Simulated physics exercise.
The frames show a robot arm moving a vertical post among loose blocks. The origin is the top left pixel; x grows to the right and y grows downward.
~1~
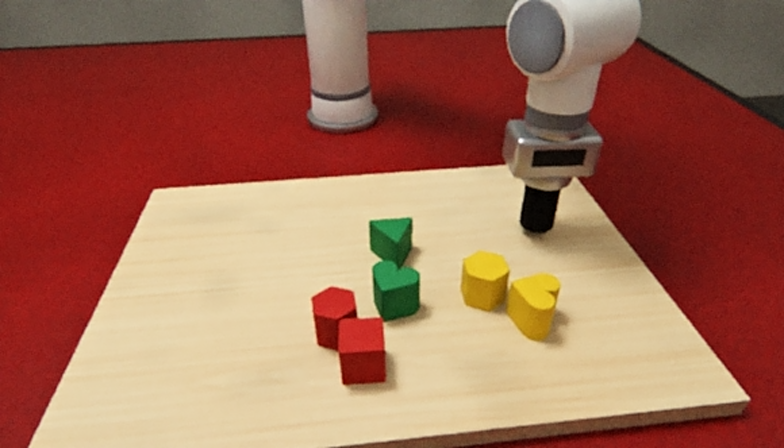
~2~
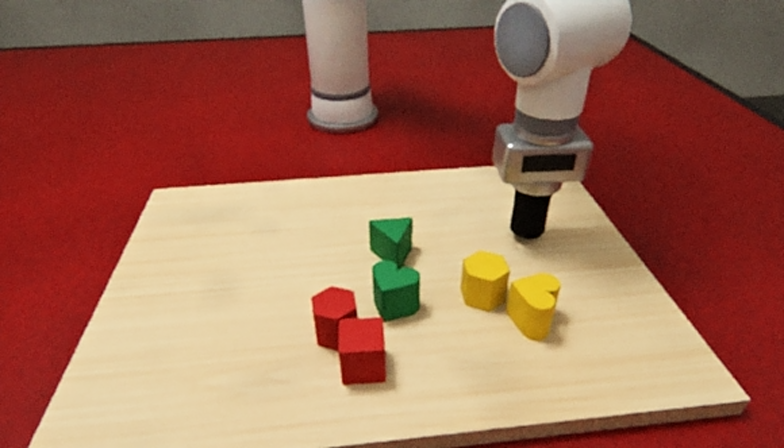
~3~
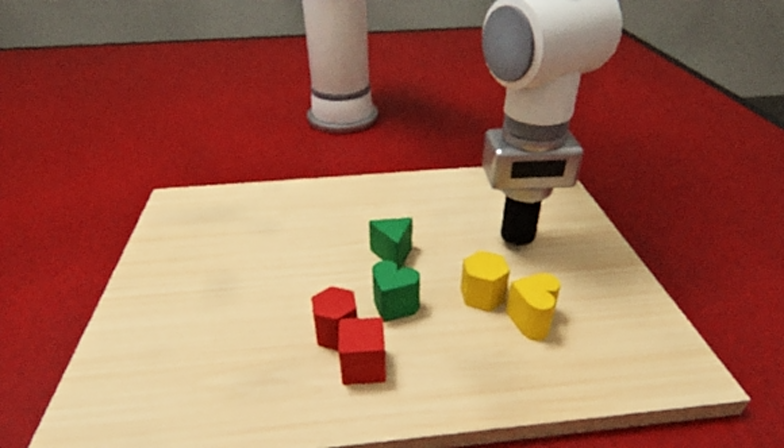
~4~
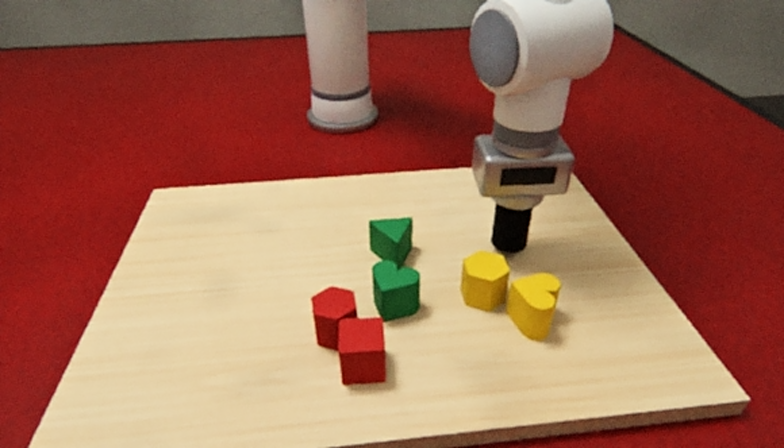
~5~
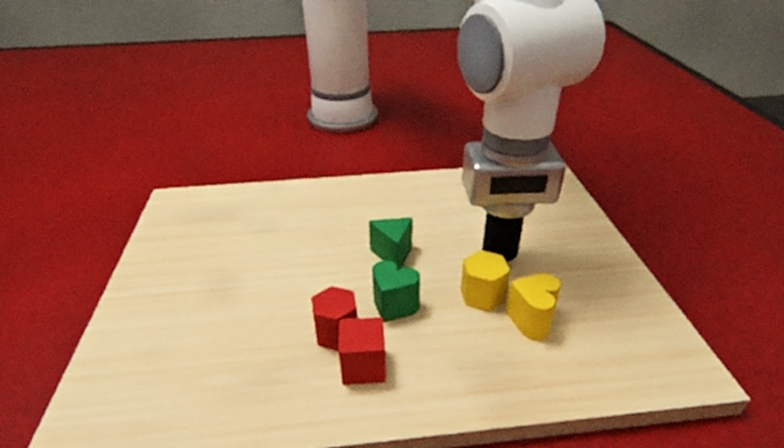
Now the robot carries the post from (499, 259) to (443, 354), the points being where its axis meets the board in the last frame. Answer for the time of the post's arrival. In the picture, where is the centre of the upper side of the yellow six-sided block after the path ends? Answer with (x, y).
The centre of its top will be at (445, 360).
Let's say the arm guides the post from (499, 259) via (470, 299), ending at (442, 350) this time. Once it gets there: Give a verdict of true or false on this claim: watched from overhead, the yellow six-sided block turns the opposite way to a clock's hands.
It is true.
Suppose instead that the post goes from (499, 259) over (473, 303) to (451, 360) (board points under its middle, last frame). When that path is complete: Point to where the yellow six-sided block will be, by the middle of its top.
I'd place it at (451, 368), taking the centre of its top.
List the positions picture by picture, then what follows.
Tip of the post at (536, 223), middles of tops, yellow six-sided block at (486, 264), yellow heart at (538, 288), in the first picture.
Post at (527, 229), nothing pushed, in the second picture.
Post at (518, 235), nothing pushed, in the third picture.
Post at (509, 242), nothing pushed, in the fourth picture.
Post at (500, 251), yellow six-sided block at (486, 264), yellow heart at (538, 288), in the fifth picture.
On the path given first. One third of the way, post at (484, 279); yellow six-sided block at (478, 283).
Two thirds of the way, post at (467, 311); yellow six-sided block at (461, 319), turned 15° anticlockwise.
At the end, post at (443, 346); yellow six-sided block at (445, 360), turned 25° anticlockwise; yellow heart unmoved.
